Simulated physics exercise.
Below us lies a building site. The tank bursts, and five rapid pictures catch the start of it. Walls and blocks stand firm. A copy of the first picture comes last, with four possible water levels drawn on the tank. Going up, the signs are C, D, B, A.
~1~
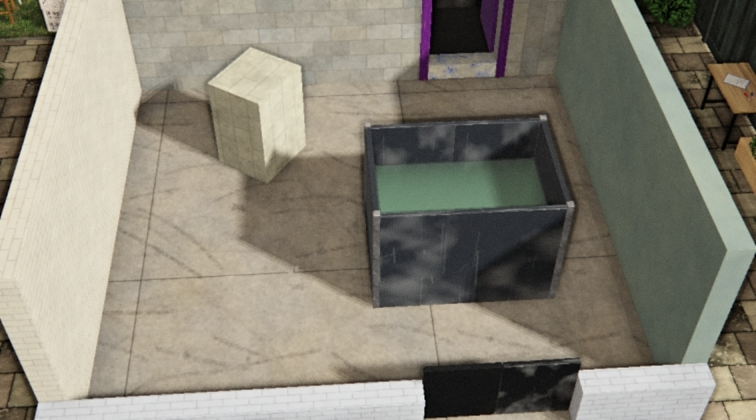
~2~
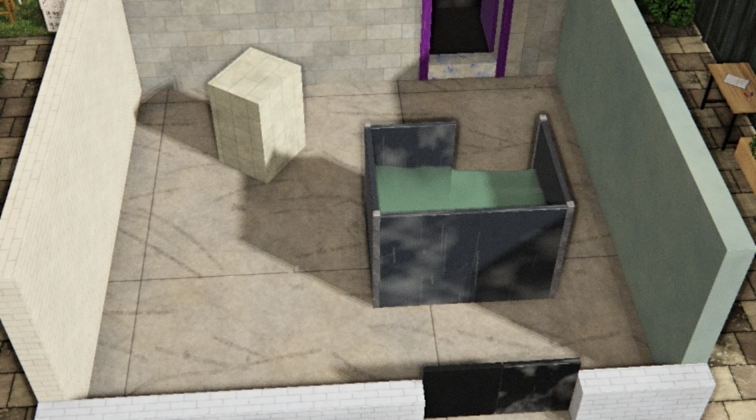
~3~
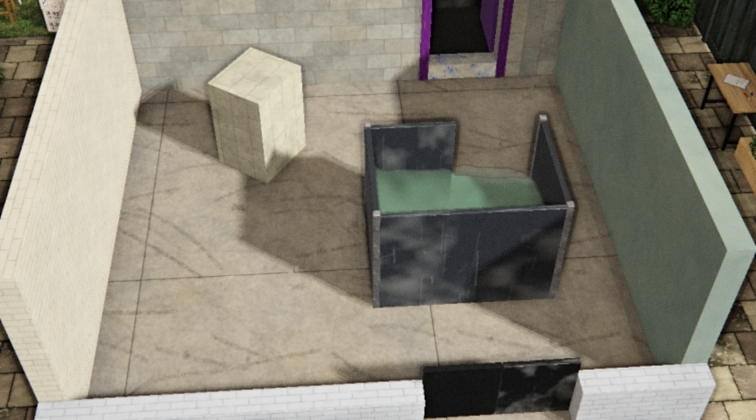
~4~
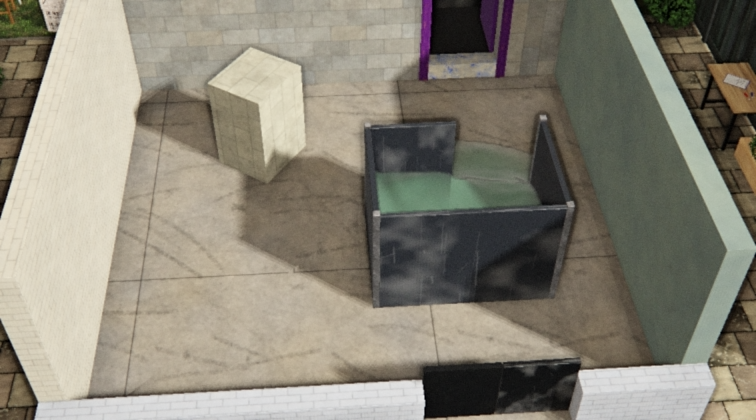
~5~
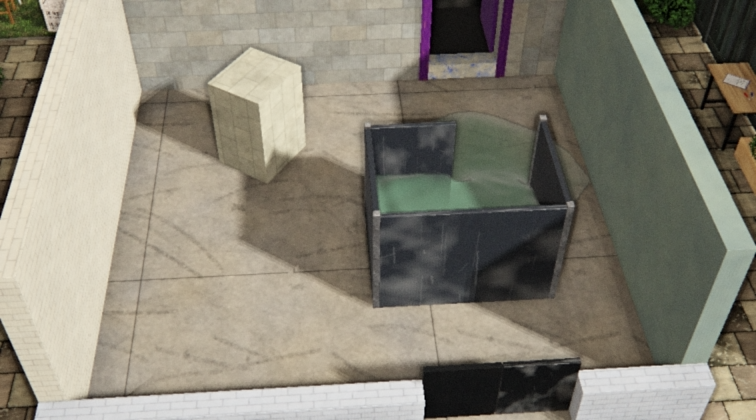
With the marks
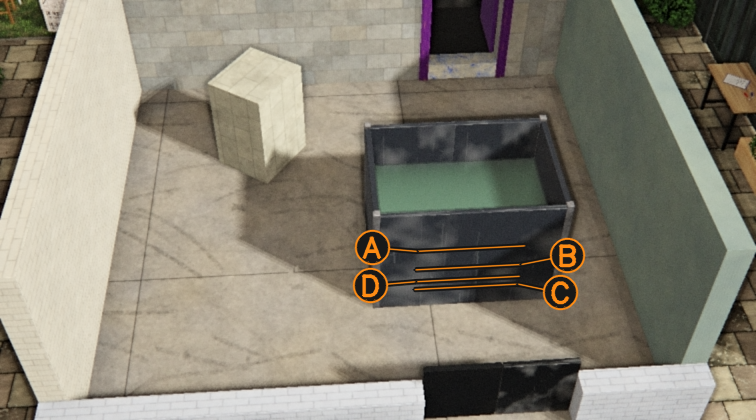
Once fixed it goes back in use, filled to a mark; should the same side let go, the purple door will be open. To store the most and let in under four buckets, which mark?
B.
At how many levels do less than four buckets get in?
Three of them.
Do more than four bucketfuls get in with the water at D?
No, not at all.
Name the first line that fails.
The answer is A.
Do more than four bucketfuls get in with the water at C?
No.
On the marked copy, A at (470, 248); B at (468, 267); C at (466, 286); D at (467, 279); from the bottom up C, D, B, A.
With A, about 8 bucketfuls get in.
With B, a splash gets over, under a bucket.
With C, nothing gets over.
With D, nothing gets over.
